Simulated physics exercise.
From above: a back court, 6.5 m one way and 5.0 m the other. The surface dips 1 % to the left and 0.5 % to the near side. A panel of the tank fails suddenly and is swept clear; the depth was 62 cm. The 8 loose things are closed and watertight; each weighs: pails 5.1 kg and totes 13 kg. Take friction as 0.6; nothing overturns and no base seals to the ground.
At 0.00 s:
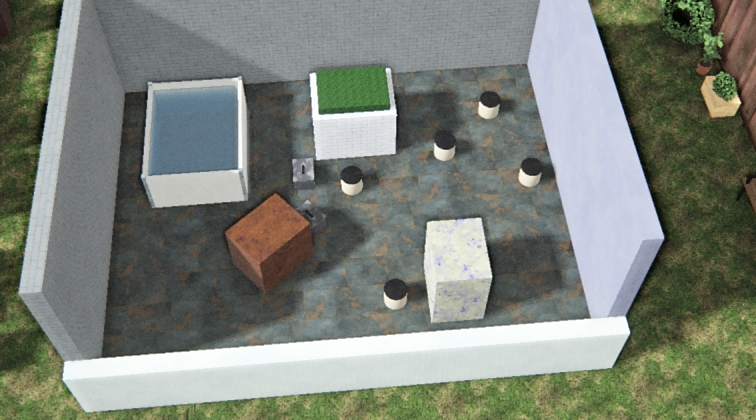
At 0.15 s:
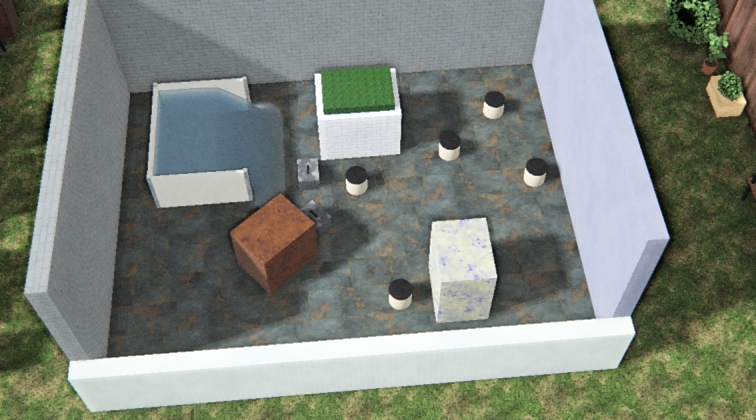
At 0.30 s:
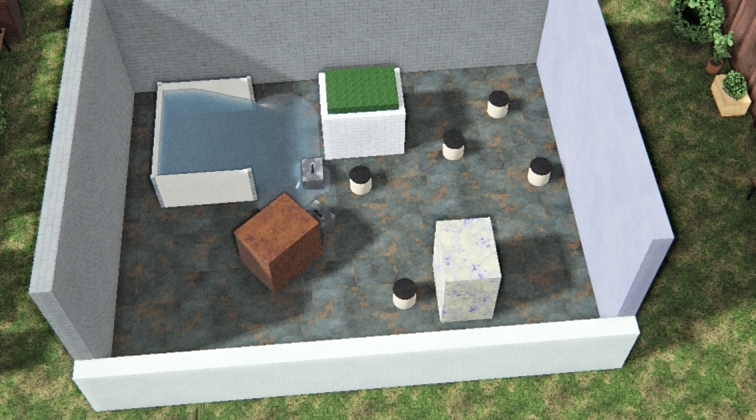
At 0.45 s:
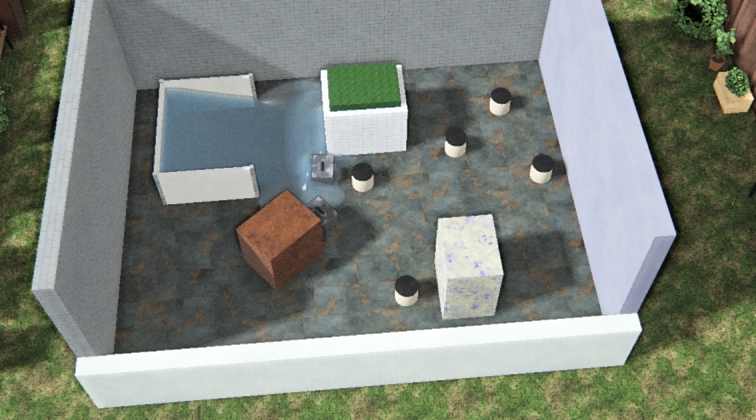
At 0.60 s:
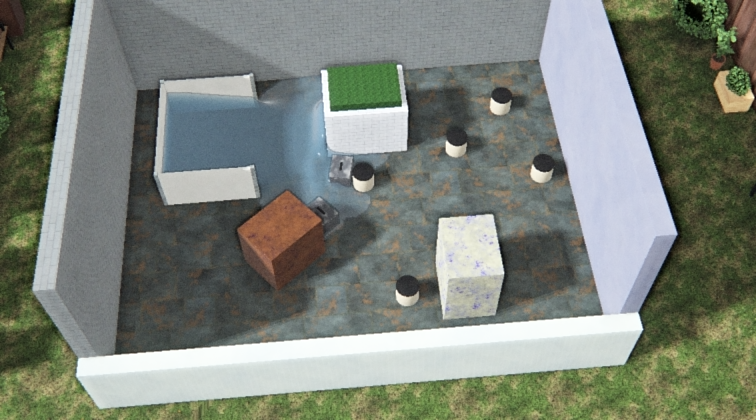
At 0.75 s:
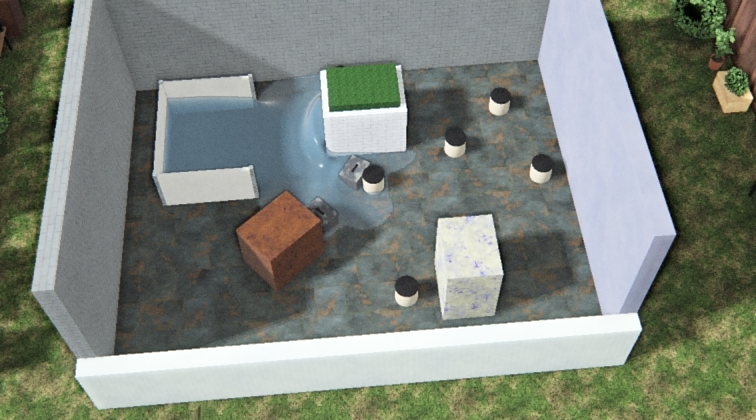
A walled back court with dark, mottled paving is seen from high above, the view drifting slightly left before settling. A pale tank of blue water stands at left, near a white block topped with green, a rusty-brown block, a pale speckled block, small grey totes and black-topped white pails. The tank's right side opens, water spreads rightward between the blocks, and one tote slides right before the nearest pail shifts slightly.
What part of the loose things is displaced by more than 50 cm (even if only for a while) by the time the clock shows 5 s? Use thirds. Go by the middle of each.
Share: At least two thirds.
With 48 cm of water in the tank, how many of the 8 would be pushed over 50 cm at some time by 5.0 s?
In that case 6 of them.
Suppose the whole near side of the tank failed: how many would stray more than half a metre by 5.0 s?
Then 1.
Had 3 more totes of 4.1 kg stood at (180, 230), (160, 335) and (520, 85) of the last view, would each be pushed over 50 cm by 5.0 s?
In turn: Under, under, past it.
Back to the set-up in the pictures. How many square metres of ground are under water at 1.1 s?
Roughly 9.0 m2.
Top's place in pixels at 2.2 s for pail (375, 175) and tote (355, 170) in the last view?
Near (517, 207) and (494, 193).
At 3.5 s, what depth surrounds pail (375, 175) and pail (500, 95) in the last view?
About 6 and 12 cm.
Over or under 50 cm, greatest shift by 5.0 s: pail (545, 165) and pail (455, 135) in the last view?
In turn: More, short of it.
After 1.1 s 3 of 8 are over 50 cm from their spots; 0 afloat.
After 2.2 s 4 of 8 are over 50 cm from their spots; 0 afloat.
After 3.5 s 6 of 8 are over 50 cm from their spots; 3 afloat.
After 5.0 s 7 of 8 are over 50 cm from their spots, and 7 have been at some point; 3 afloat.
